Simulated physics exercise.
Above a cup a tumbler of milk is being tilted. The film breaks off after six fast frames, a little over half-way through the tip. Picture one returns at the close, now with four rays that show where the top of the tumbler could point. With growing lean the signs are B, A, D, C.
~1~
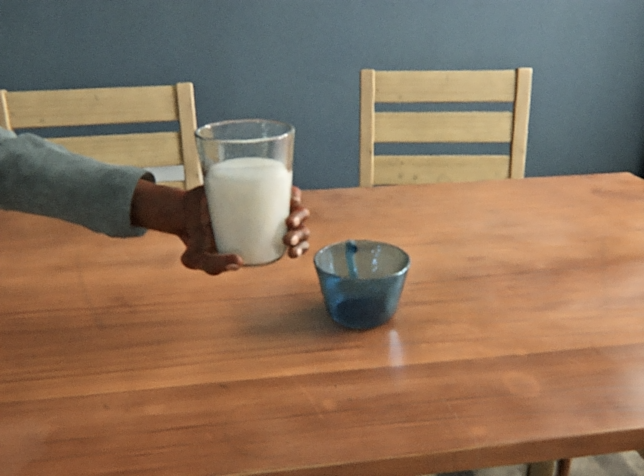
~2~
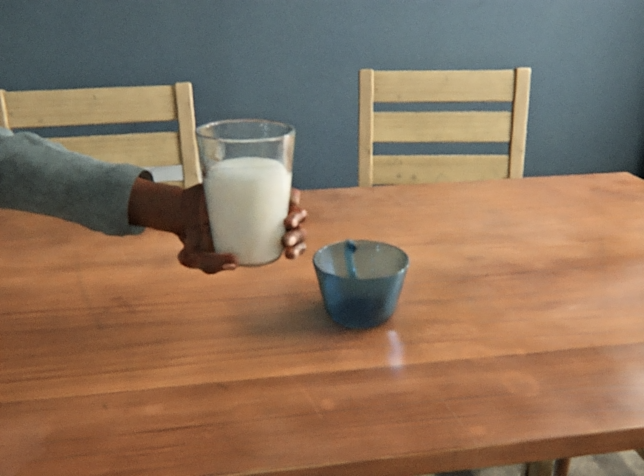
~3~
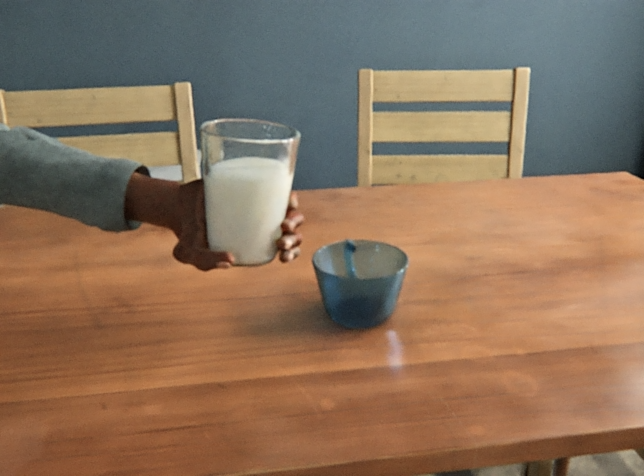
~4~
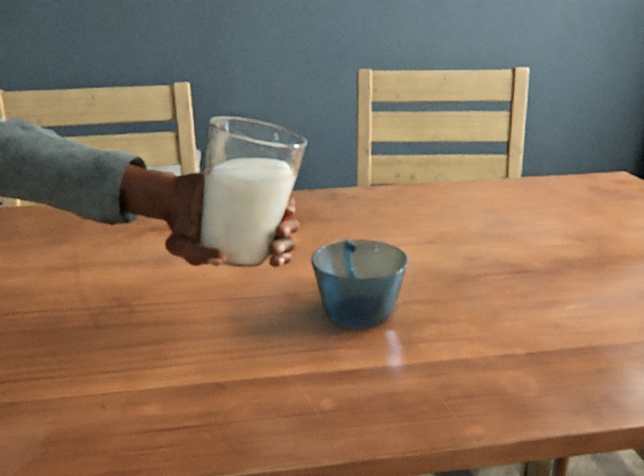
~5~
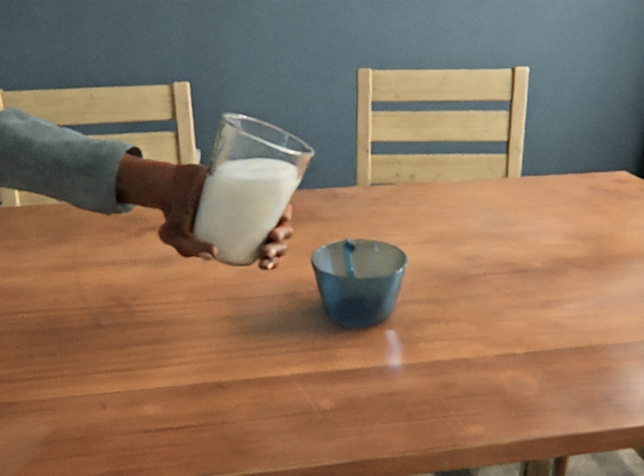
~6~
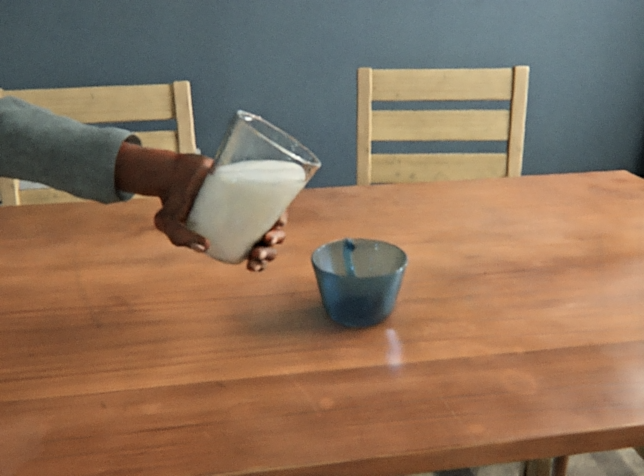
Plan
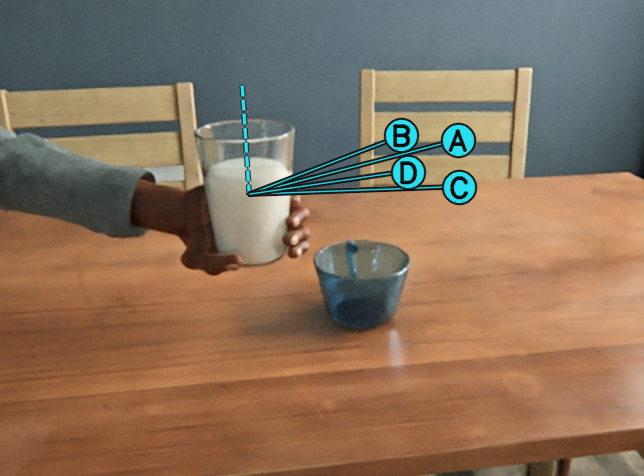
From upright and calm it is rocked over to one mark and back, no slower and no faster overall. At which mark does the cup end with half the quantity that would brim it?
The best tilt is B.
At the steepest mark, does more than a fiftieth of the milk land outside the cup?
Yes, it does.
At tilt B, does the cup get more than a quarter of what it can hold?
Yes, it does.
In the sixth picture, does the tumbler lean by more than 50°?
No.
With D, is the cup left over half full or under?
Over.
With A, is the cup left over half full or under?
Over.
On the marked copy, A at (441, 143); B at (385, 142); C at (442, 187); D at (391, 173).
Choosing A, the cup ends with about 66 % of what it can hold.
Choosing B, the cup ends with about 47 % of what it can hold.
Choosing C, the cup ends with about 90 % of what it can hold; 9 % of the milk is spilt.
Choosing D, the cup ends with about 83 % of what it can hold; 3 % of the milk is spilt.
